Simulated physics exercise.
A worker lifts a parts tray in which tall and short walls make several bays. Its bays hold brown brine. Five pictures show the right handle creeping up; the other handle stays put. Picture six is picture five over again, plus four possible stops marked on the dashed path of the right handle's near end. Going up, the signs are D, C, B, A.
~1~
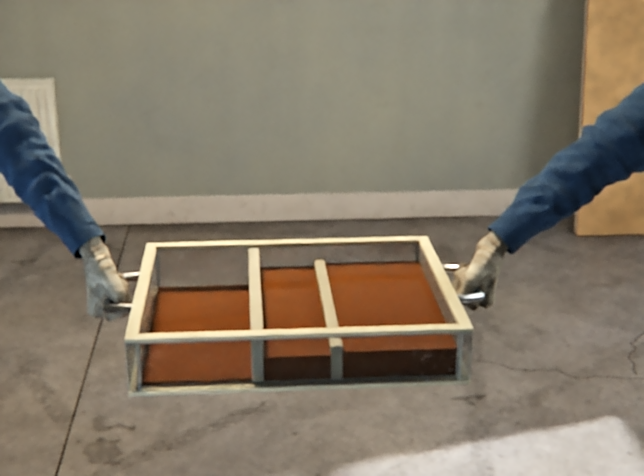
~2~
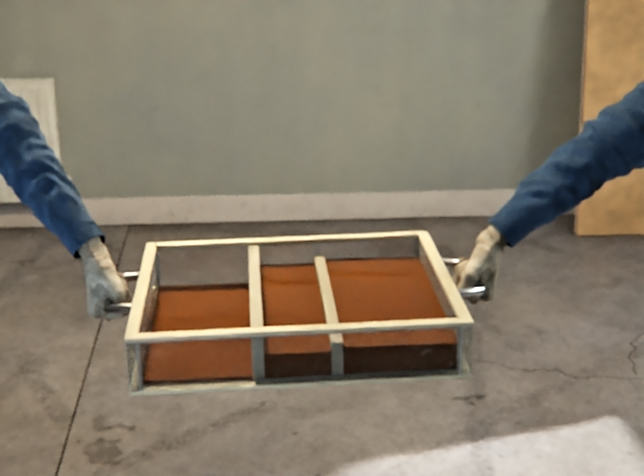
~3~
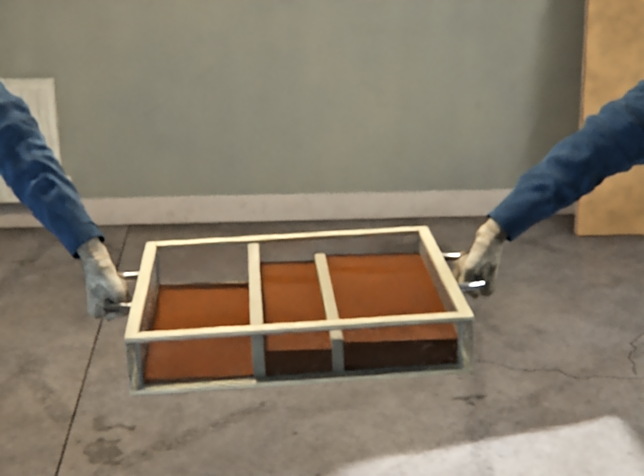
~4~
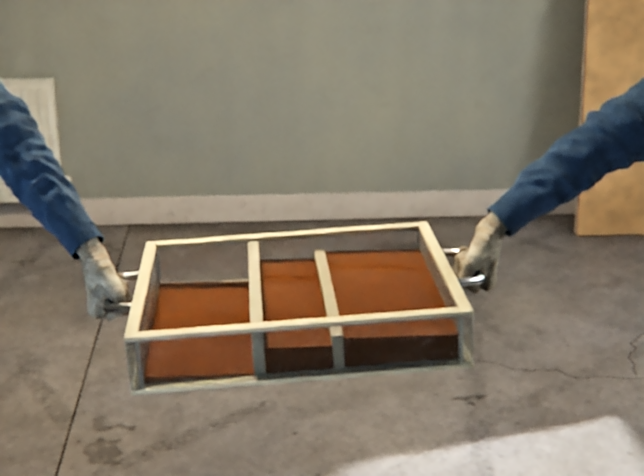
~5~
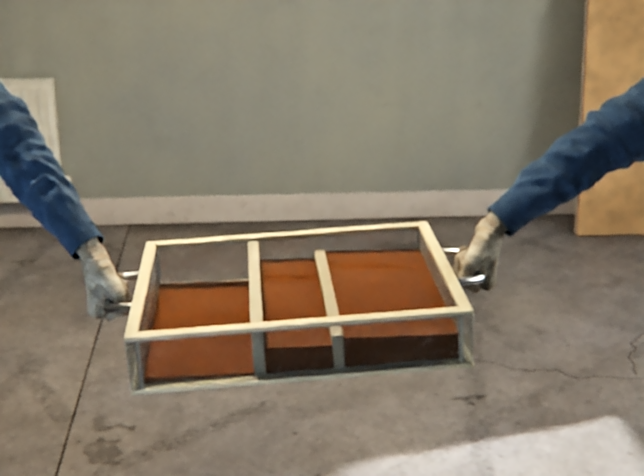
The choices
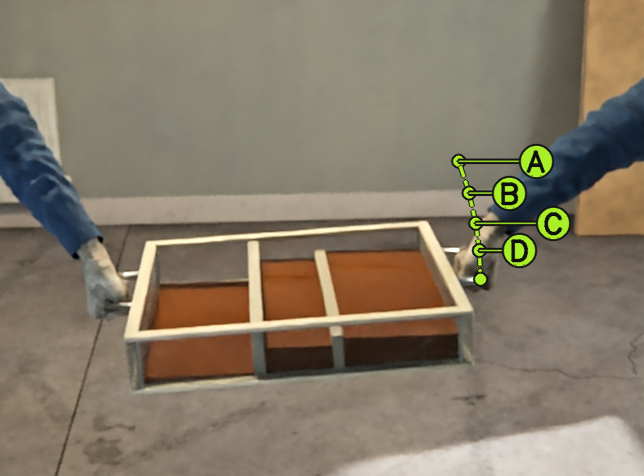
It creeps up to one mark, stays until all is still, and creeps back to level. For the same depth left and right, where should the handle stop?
Use stop A.
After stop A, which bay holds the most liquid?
That is the middle bay.
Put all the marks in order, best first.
Best to worst: A, B, C, D.
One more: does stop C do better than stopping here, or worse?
Stop C is better.
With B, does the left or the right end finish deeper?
The right one.
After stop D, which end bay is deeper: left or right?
The right one.
In lime, A at (458, 161); B at (469, 193); C at (475, 223); D at (479, 250).
For stop A, the two end bays stand about equally deep; nothing spills.
For stop B, the right end bay stands much deeper than the other; nothing spills.
For stop C, the right end bay stands much deeper than the other; nothing spills.
For stop D, the right end bay stands much deeper than the other; nothing spills.
